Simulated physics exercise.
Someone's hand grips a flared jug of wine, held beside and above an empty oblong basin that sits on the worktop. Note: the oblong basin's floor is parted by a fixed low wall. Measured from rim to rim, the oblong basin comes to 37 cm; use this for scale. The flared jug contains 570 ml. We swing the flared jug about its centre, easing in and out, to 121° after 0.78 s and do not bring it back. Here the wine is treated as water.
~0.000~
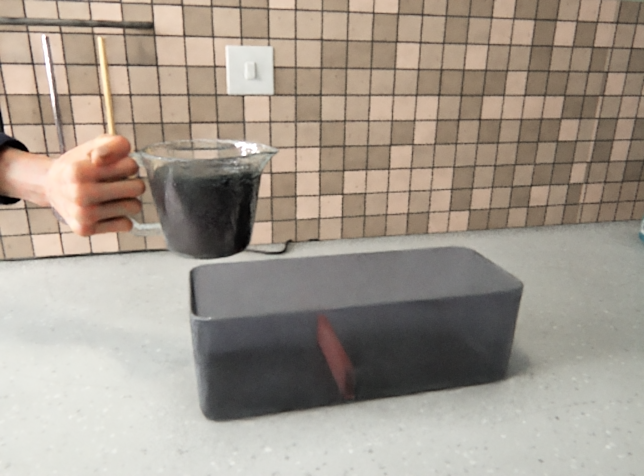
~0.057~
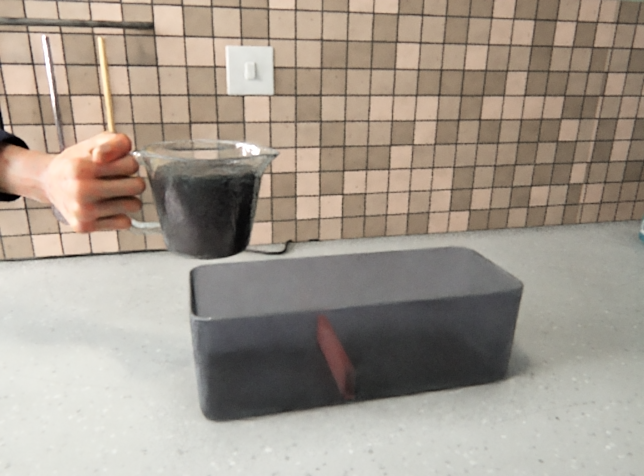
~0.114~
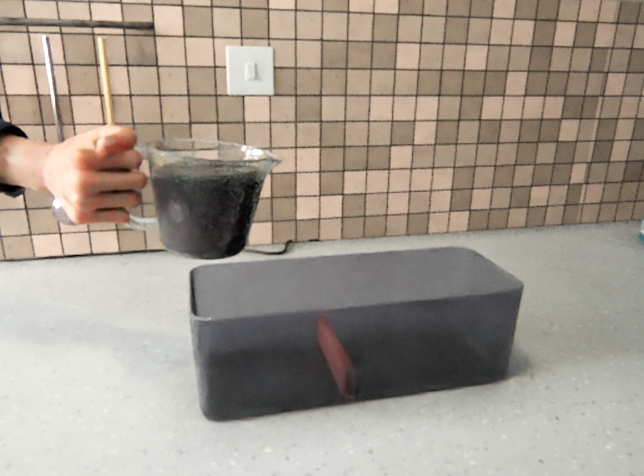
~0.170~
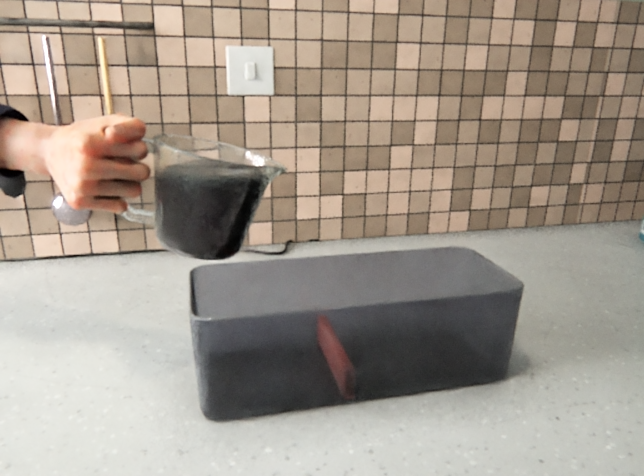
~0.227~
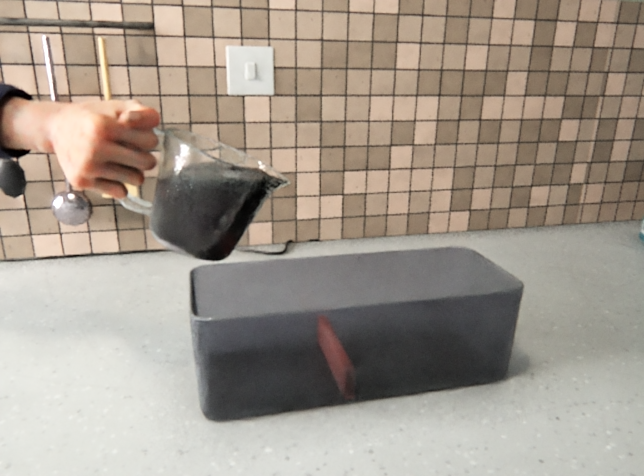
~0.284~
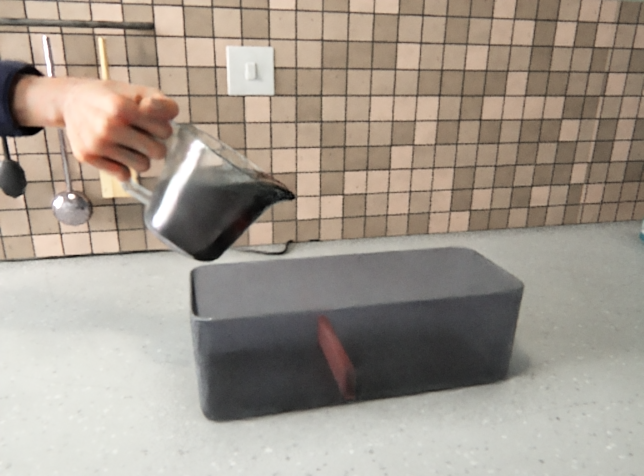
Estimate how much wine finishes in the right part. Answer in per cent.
I would say 23 per cent.
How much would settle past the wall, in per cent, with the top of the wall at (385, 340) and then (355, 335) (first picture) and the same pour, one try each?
Around 15 and 10 percent, in that order.
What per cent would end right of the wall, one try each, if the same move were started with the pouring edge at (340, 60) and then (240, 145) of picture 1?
In order, 85 and 10 per cent.
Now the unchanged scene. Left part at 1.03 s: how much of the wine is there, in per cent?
76 %.
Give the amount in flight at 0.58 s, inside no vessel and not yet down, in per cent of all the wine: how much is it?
Share: Roughly 18 per cent.
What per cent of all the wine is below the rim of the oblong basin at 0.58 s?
Around 50 percent.
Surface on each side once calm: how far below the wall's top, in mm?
Left side: Around 14 mm. Right side: Around 32 mm.
Then, 0.58 s in, the tilt is 103° and 32 per cent is still to pour, 37 is left of the wall and 13 right of it.
Then, 0.80 s in, the tilt is 121° and 1 per cent is still to pour, 79 is left of the wall and 17 right of it.
Then, 1.03 s in, the tilt is 121° and 0 per cent is still to pour, 77 is left of the wall and 22 right of it.
Then, 1.28 s in, the tilt is 121° and 0 per cent is still to pour, 76 is left of the wall and 23 right of it.
Finally, 76 per cent lies left of the wall, 23 right of it and 2 outside.
